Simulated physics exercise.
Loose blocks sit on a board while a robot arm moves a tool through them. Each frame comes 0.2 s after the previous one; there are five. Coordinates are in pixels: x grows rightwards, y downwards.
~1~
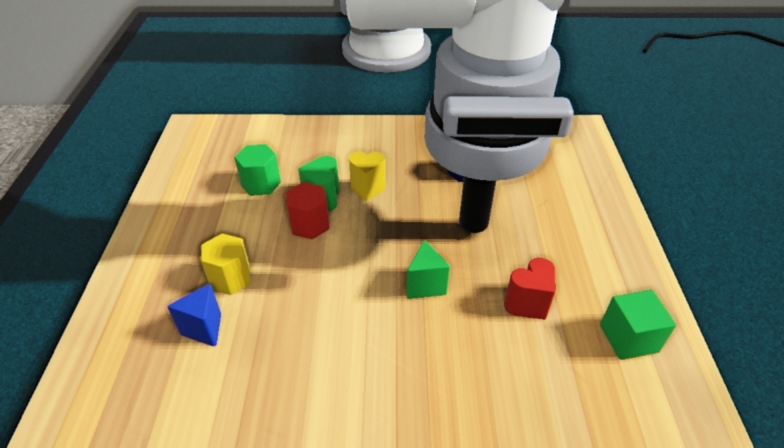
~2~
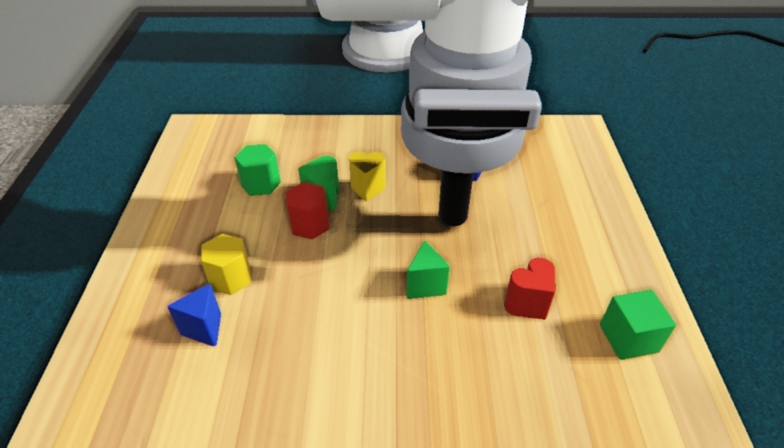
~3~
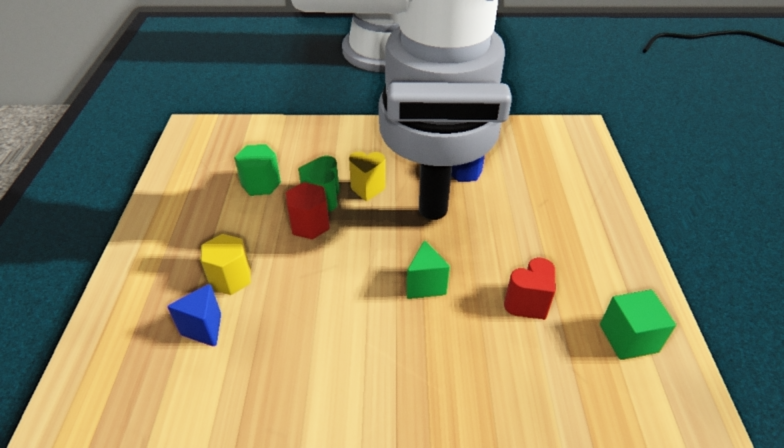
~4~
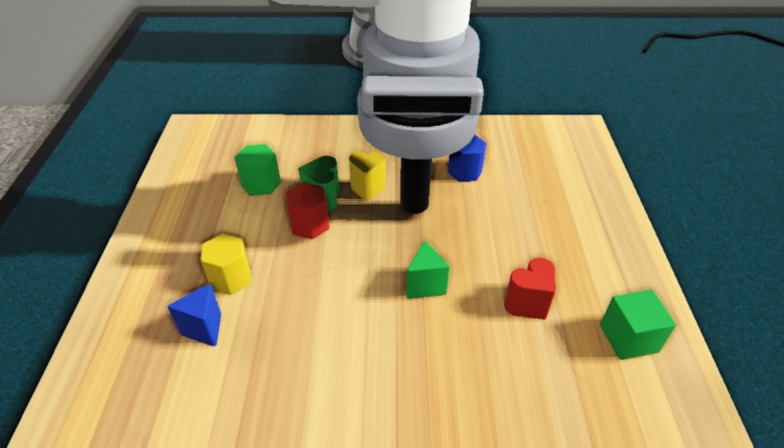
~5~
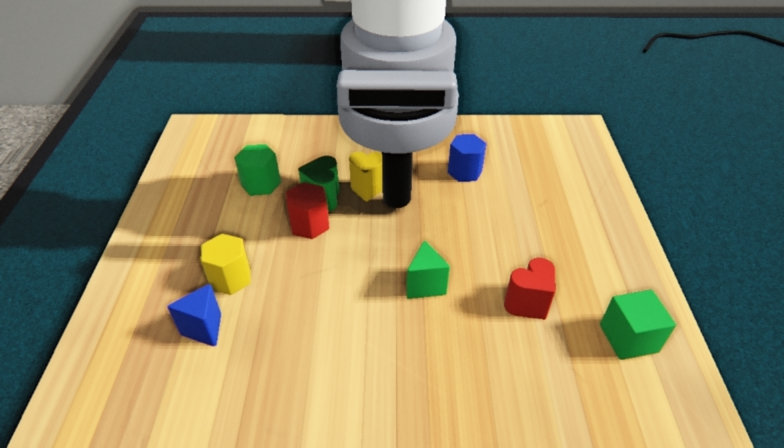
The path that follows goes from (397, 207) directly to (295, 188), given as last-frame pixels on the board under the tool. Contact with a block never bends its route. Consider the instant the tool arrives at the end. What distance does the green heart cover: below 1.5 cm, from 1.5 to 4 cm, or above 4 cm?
Ends over 4 cm away.
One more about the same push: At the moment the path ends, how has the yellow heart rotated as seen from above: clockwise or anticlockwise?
Answer: With the clock.
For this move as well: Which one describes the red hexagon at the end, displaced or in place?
By then it is still where it was.
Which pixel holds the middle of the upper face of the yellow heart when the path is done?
It ends at (353, 151).
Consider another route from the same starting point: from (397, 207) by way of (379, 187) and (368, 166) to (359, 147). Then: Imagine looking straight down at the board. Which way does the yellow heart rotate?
Viewed from the top, it goes anticlockwise.
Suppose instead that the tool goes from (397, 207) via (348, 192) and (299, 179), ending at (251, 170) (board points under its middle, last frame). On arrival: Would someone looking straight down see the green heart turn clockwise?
No, that is not how it ends up.
The first path, step by step. One third of the way, tool at (362, 194); yellow heart at (356, 154), turned 40° clockwise.
Two thirds of the way, tool at (327, 187); green heart at (296, 165); yellow heart at (353, 151), turned 55° clockwise.
At the end, tool at (294, 181); green hexagon at (235, 151), turned 15° clockwise; red hexagon still; green heart at (262, 162), turned 15° anticlockwise; yellow heart at (353, 151), turned 55° clockwise.
